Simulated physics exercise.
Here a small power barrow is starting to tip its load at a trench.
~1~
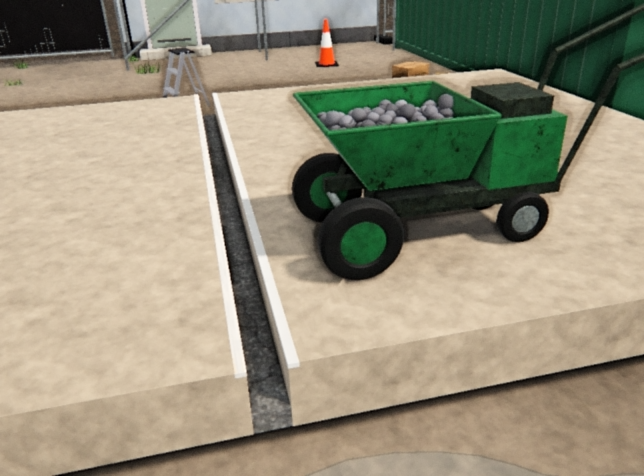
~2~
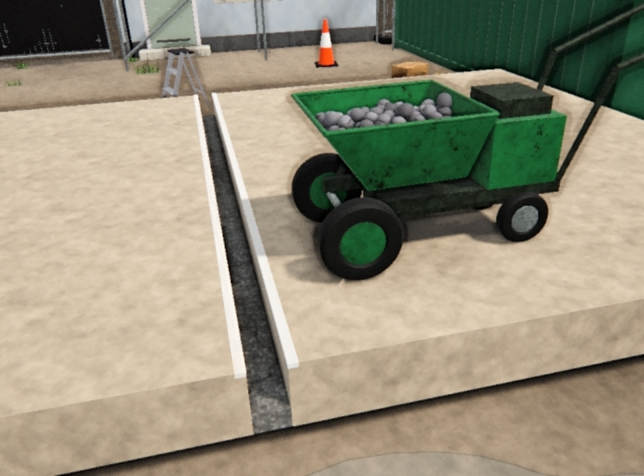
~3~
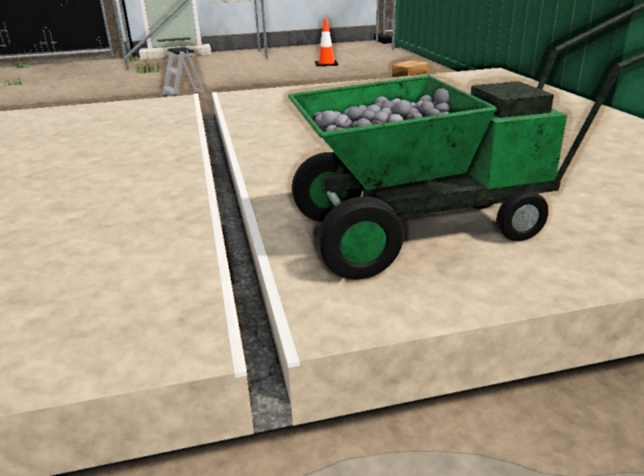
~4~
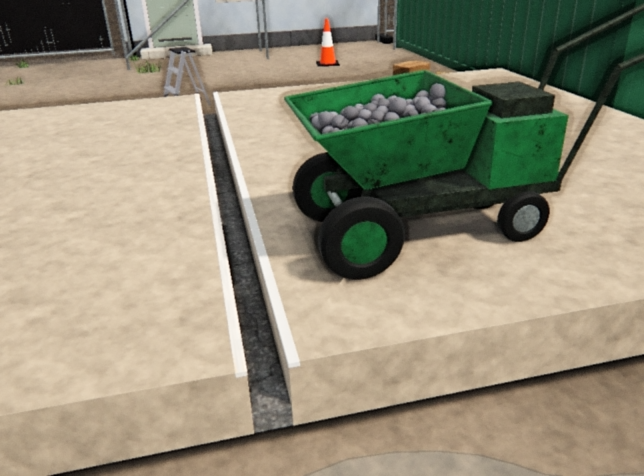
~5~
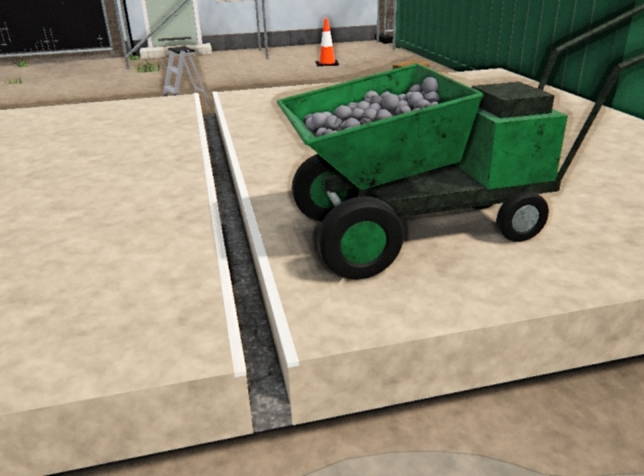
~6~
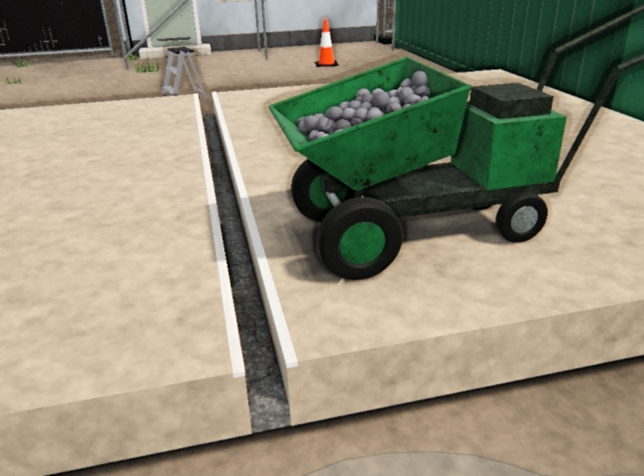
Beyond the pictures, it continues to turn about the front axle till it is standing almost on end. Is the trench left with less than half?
Outside the trench is the majority of the load.
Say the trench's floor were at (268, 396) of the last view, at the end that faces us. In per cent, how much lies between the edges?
That would give roughly 20 percent.
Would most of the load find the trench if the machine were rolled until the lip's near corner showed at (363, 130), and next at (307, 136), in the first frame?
Trial 1 exceeds half, trial 2 falls short of half.
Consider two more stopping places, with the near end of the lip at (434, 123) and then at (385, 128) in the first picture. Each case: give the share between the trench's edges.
First some 20, then 60 per cent.
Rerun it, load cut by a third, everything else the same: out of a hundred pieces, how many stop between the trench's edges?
About 30 %.
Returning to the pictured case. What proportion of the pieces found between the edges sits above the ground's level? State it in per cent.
I'd say around 5 percent.
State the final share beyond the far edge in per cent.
I'd put it at some 70 per cent of the load.
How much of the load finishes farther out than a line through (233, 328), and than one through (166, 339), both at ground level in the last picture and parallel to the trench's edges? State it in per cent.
About 70 percent, then about 20 percent.
Soon after the last picture, skip tipped steeply; all in the skip.
A little later, skip tipped steeply; most in the skip; a stray few in or heaped over the trench; a small part beyond it; a stray few falling.
Later still, skip tipped right over; about a quarter in the skip; a small part in or heaped over the trench; about two thirds beyond it; a stray few falling.
By the end, skip tipped right over; a small part in the skip; about a quarter in or heaped over the trench; about two thirds beyond it.
